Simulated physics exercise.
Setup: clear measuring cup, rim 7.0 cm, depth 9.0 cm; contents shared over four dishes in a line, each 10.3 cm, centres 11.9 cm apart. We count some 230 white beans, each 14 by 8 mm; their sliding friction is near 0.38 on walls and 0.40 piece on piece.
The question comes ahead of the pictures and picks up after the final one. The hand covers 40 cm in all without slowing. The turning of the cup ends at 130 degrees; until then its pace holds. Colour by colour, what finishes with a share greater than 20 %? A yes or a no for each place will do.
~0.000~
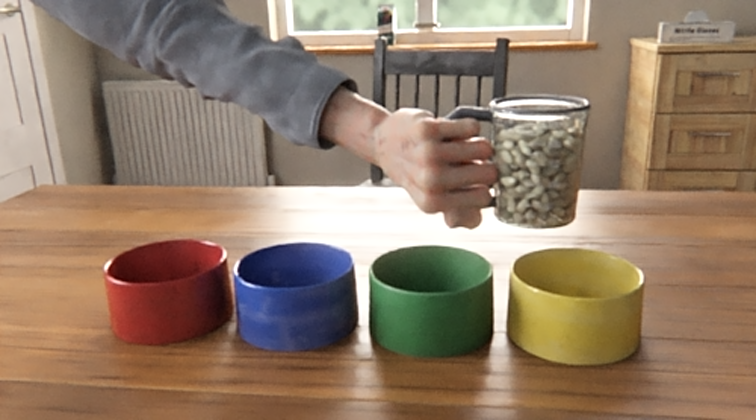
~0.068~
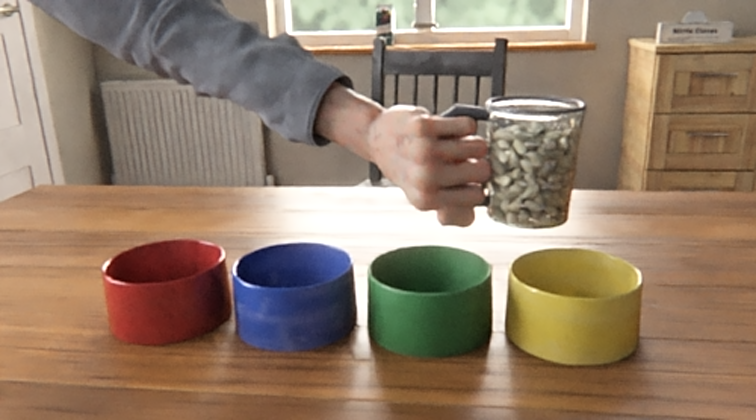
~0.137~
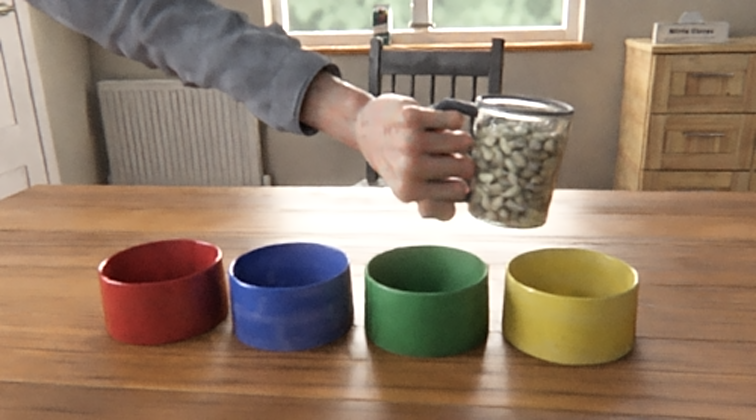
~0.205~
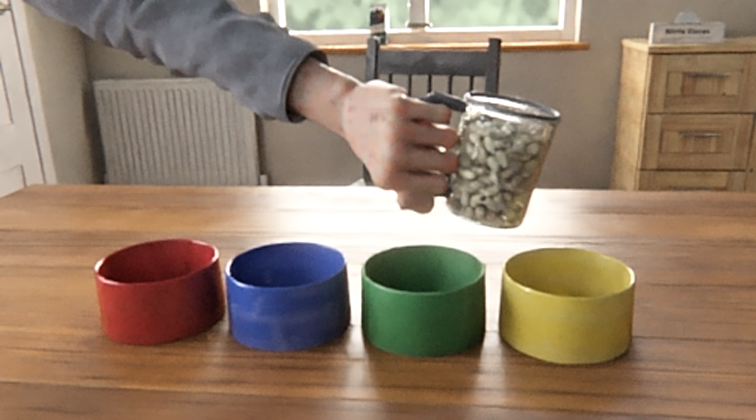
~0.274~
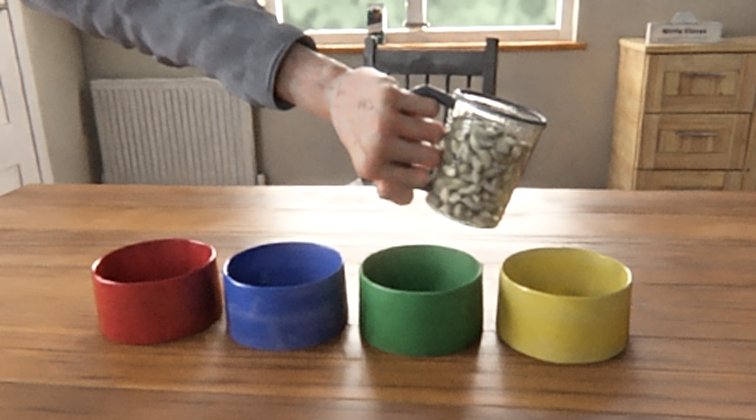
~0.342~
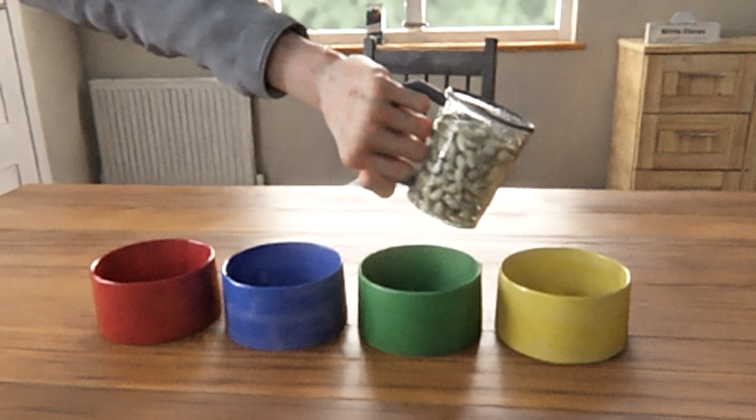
Red dish: Not in excess of a fifth; blue dish: In excess of a fifth; green dish: Not in excess of a fifth; yellow dish: Not in excess of a fifth; counter: Not in excess of a fifth.
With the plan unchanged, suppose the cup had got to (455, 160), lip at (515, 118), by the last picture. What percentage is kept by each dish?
The red dish keeps 100, the blue one 0, the green one 0 and the yellow one 0.
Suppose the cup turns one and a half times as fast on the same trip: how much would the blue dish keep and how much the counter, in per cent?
In that case I'd put blue at 0 and the counter at 30.
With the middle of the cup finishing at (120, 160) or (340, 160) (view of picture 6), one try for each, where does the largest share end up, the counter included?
Top receivers, in order: Blue and green.
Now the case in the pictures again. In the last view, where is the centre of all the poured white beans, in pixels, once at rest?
Approximately (296, 303) in the last picture.
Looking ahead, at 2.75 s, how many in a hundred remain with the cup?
I'd say close to 0 per cent.
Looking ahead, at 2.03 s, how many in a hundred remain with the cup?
Around 0 per cent of the load.
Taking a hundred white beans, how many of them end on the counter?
The share comes to some 10 percent.
Then, at 1.36 s, tilt 113 degrees; cup holds 70 %, blue 10 %, green 10 %.
After 2.03 s, tilt 130 degrees; cup holds 0 %, blue 80 %, green 10 %.
After 2.75 s, tilt 130 degrees; cup holds 0 %, blue 80 %, green 10 %.
At rest (3.0 s), red 0 %, blue 80 %, green 10 %, yellow 0 %, counter 10 %.
